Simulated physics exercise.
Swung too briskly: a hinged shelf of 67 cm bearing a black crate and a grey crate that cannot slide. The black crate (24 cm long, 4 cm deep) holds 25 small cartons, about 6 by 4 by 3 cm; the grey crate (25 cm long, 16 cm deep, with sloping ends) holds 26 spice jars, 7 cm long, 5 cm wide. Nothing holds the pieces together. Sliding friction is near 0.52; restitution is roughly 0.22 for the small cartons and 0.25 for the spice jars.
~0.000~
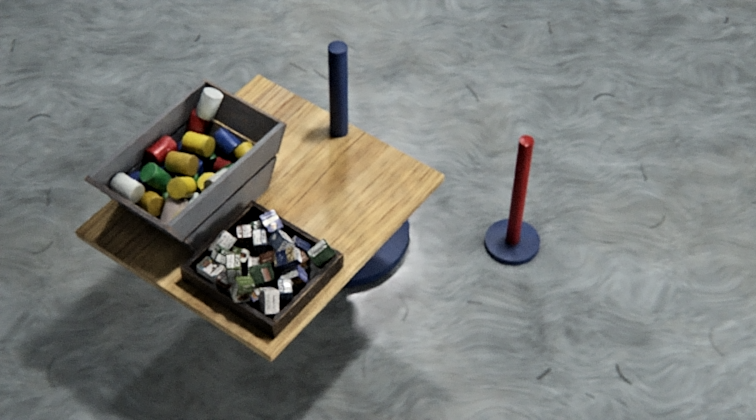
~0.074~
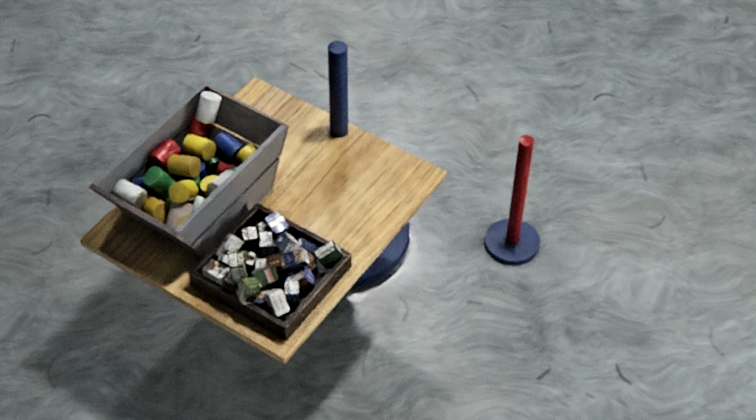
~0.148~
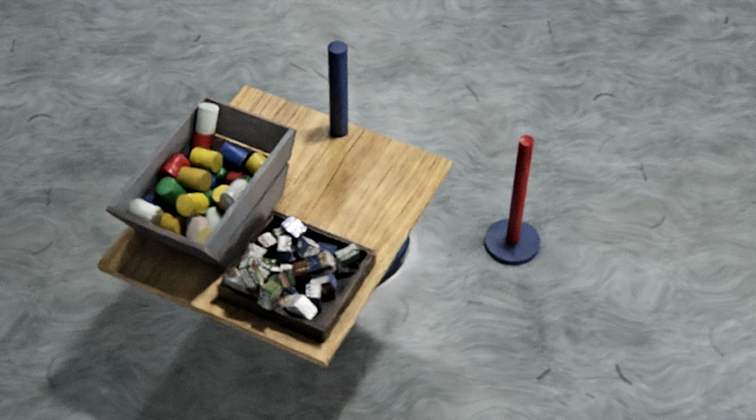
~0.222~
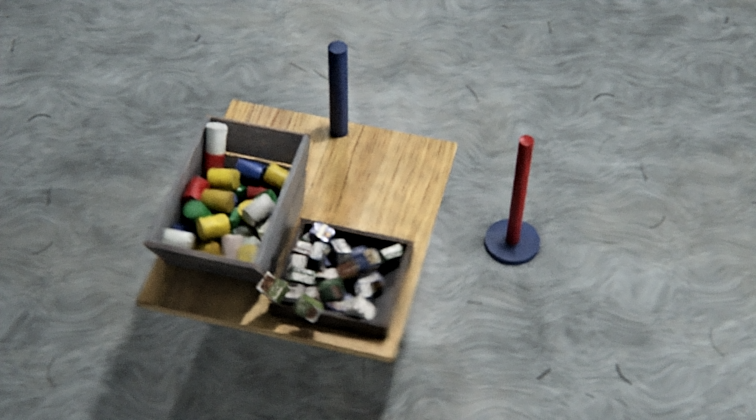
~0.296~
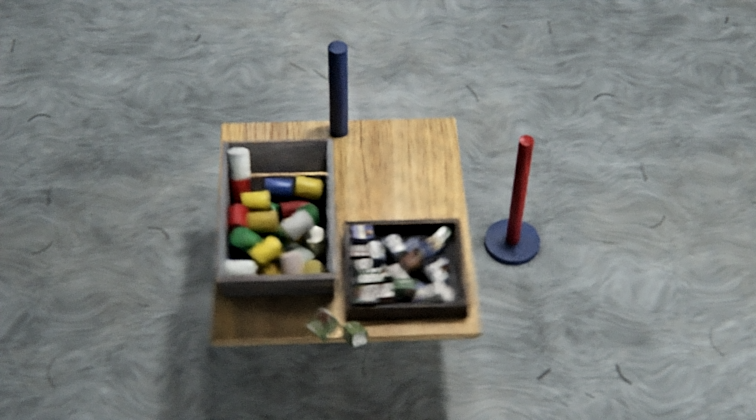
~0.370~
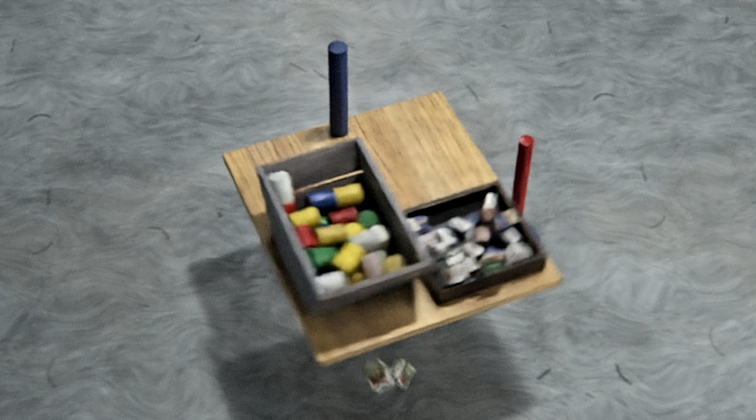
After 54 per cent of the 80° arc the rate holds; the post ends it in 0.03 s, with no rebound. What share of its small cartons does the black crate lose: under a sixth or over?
Out of the black crate go more than one in six of the small cartons.
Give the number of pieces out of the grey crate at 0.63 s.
Out by then, roughly: Grey crate 0.
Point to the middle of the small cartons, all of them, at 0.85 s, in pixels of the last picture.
At about (530, 192).
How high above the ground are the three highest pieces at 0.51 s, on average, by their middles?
About 60 cm.
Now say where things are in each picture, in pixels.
In the first picture (each is followed by its nearest rim corner in this view), black crate, (275, 321); grey crate, (169, 226); turned through 0°; none out.
Black crate, (287, 323); grey crate, (177, 231); turned through 2°, in the second picture.
Black crate, (324, 326); grey crate, (204, 245); turned through 10°, in the third picture.
Black crate, (386, 323); grey crate, (255, 263); turned through 22°; 1 out, the lowest carton at (308, 308), in the fourth picture.
Black crate, (467, 300); grey crate, (334, 273); turned through 39°; 2 out, the lowest carton at (355, 334), in the fifth picture.
Black crate, (543, 252); grey crate, (428, 260); turned through 59°; 2 out, the lowest carton at (401, 373), in the sixth picture.
After 0.43 s, the shelf hits the red post.
After 0.51 s, black crate 19 in, 6 out and grey crate 26 in, 0 out.
After 0.63 s, black crate 17 in, 8 out and grey crate 26 in, 0 out.
After 0.85 s, black crate 17 in, 8 out and grey crate 24 in, 2 out.
Final count (at 1.28 s), black crate 17 in, 8 out and grey crate 24 in, 2 out. Asked share, 8 of 25, 32 per cent.
